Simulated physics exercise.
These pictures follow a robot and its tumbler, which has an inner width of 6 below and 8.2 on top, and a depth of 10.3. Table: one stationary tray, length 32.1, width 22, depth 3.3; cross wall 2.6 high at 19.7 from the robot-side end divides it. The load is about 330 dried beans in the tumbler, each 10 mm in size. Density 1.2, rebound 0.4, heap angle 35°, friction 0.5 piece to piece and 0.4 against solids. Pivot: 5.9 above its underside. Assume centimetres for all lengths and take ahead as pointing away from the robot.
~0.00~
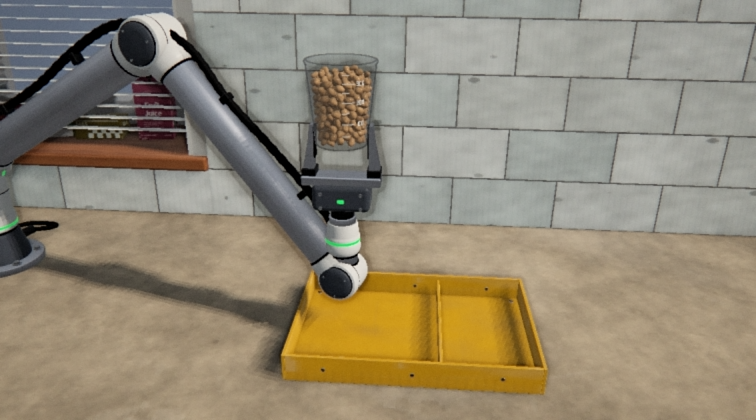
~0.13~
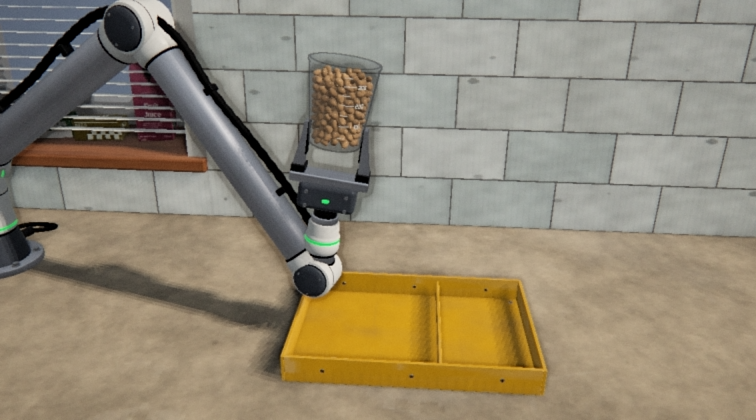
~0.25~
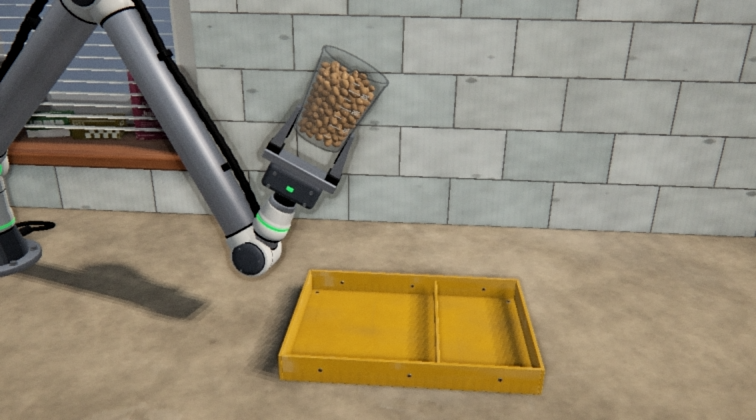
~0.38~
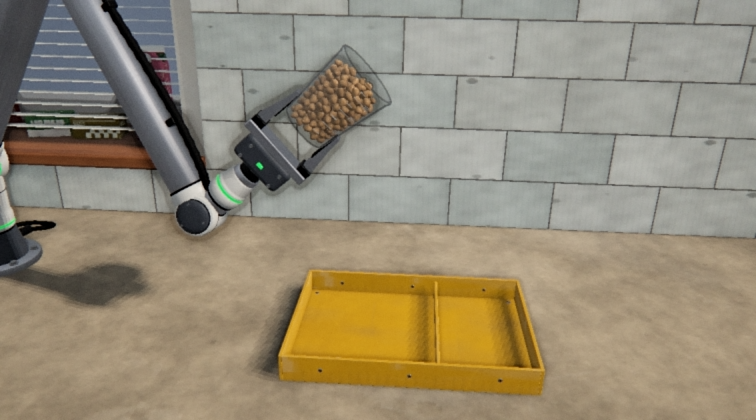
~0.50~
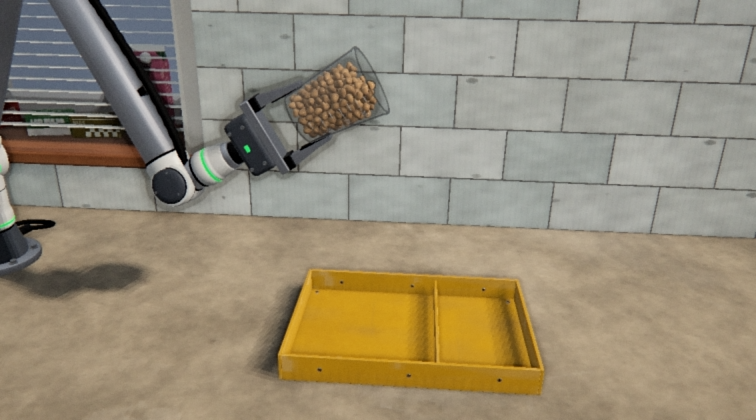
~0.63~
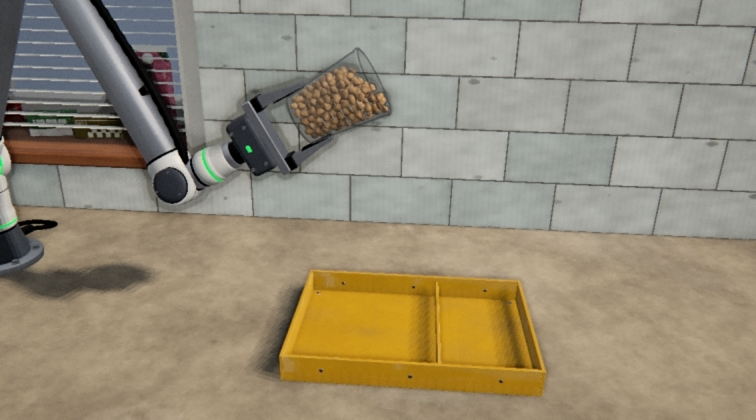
At the start, a robot arm holds a clear tumbler of beans upright above a yellow divided tray. The arm draws back to the left and tilts the tumbler steeply to the right, and the beans shift toward its rim, all staying inside while the tray remains empty and still.
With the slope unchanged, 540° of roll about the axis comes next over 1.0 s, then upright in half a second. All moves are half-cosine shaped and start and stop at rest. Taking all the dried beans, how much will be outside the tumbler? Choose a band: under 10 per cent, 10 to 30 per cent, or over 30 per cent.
Band: Under 10 per cent.
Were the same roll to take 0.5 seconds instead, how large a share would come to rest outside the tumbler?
In that case roughly 0 percent.
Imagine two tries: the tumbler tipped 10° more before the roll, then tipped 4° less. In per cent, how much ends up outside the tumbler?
The first try gives around 10 percent, the second around 0 percent.
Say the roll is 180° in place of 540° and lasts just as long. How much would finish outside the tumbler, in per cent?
Estimate: Approx. 0 per cent.
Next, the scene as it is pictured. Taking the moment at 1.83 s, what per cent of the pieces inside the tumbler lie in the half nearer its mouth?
Near 50 per cent lies in the mouth half.
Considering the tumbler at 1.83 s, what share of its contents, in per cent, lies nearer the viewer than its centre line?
Reading: Roughly 50 percent.
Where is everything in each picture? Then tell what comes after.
The first frame shows the tumbler middle at (341, 104), upright; upper third of the load around (341, 83), from x 315 to 370, top at y 70; 329 in the tumbler.
The second frame shows the tumbler middle at (340, 105), tipped 8°; upper third of the load around (340, 85), from x 315 to 370, top at y 70.
The third frame shows the tumbler middle at (336, 103), tipped 28°; upper third of the load around (337, 85), from x 300 to 370, top at y 65.
The fourth frame shows the tumbler middle at (335, 102), tipped 49°; upper third of the load around (340, 86), from x 295 to 370, top at y 65.
The fifth frame shows the tumbler middle at (334, 100), tipped 61°; upper third of the load around (339, 86), from x 290 to 375, top at y 65.
The sixth frame shows the tumbler middle at (336, 101), tipped 61°; upper third of the load around (340, 88), from x 295 to 385, top at y 70; 329 in the tumbler.
After 1.23 s, tipped 61°, highest piece 38 above the table; 326 in the tumbler, 2 in the robot-side part, 1 in flight or on a rim.
After 1.83 s, tipped 40°, highest piece 37 above the table; 321 in the tumbler, 5 in the robot-side part, 1 in the far-side part, 2 in flight or on a rim.
After 2.33 s, upright, highest piece 39 above the table; 321 in the tumbler, 7 in the robot-side part, 1 in the far-side part.
After 3.03 s, upright, highest piece 39 above the table; 321 in the tumbler, 7 in the robot-side part, 1 in the far-side part.
In the end, 321 in the tumbler, 7 in the robot-side part, 1 in the far-side part. That is 2 % outside the tumbler.
